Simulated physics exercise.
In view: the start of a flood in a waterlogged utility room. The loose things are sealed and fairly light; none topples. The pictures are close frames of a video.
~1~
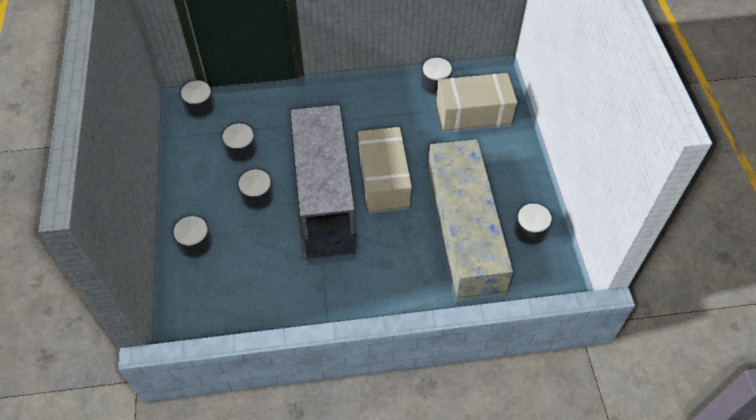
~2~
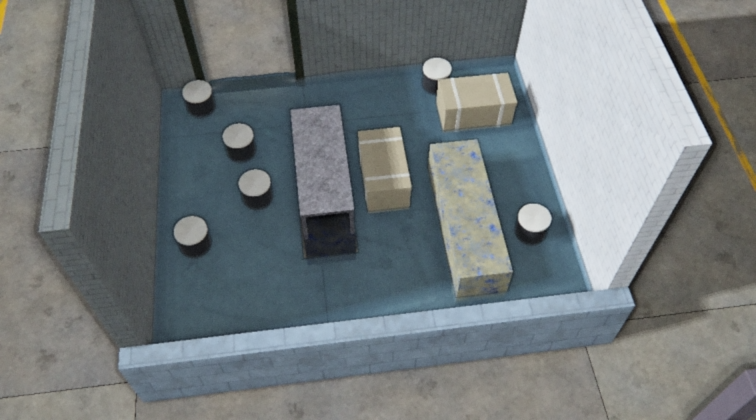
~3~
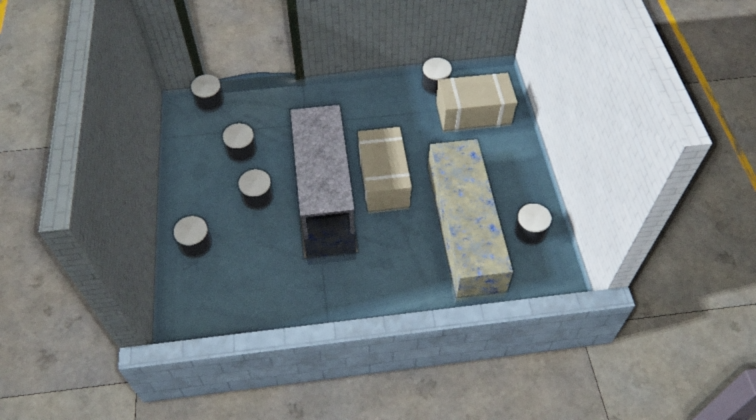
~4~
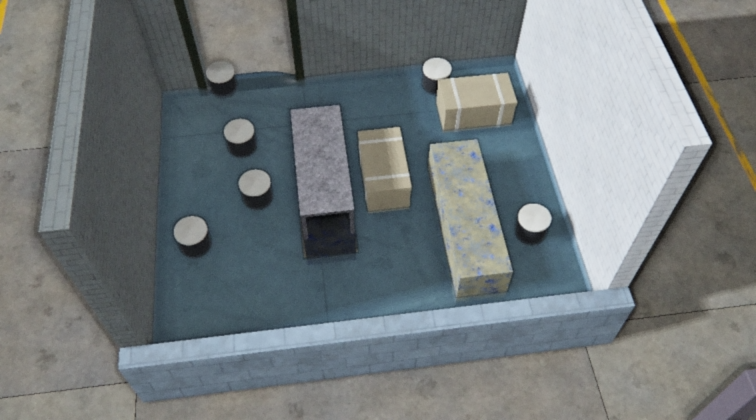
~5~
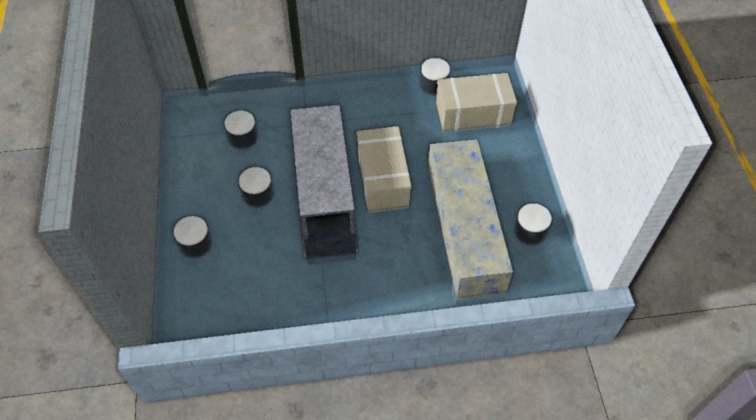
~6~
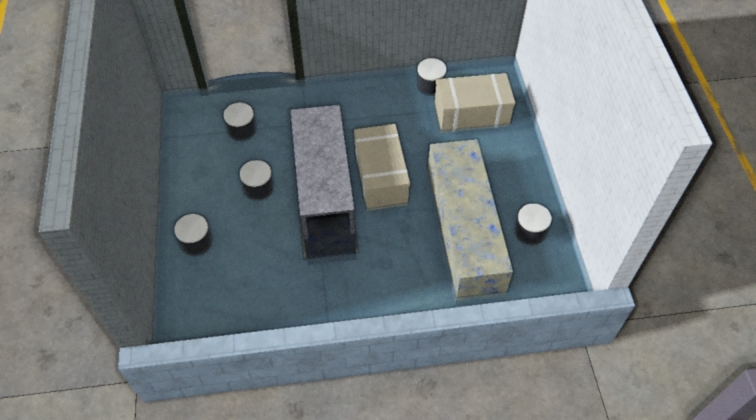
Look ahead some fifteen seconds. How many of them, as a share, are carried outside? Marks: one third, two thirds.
That comes to at least two thirds.
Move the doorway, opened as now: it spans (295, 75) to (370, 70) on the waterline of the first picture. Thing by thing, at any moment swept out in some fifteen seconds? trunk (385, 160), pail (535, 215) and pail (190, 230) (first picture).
In that order: Yes, no, no.
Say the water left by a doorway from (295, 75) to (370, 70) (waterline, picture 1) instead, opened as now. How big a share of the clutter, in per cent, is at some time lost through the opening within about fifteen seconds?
I make it 80 per cent.
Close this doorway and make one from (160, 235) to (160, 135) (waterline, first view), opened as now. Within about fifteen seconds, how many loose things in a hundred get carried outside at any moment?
I make it 50 per cent.
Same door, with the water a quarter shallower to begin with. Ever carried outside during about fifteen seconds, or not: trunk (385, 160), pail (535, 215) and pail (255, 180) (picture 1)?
In that order: Washed out, inside, yes.
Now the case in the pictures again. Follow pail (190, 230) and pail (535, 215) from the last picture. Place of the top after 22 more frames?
Close to (203, 109) and (521, 188).
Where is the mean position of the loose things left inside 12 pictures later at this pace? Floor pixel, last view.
Around (337, 145).
A moment on, 1 of 8 are out; 7 afloat.
Next, 2 of 8 are out; 6 afloat.
Later, 5 of 8 are out; 3 afloat.
In the end, 6 of 8 are out; 2 afloat.
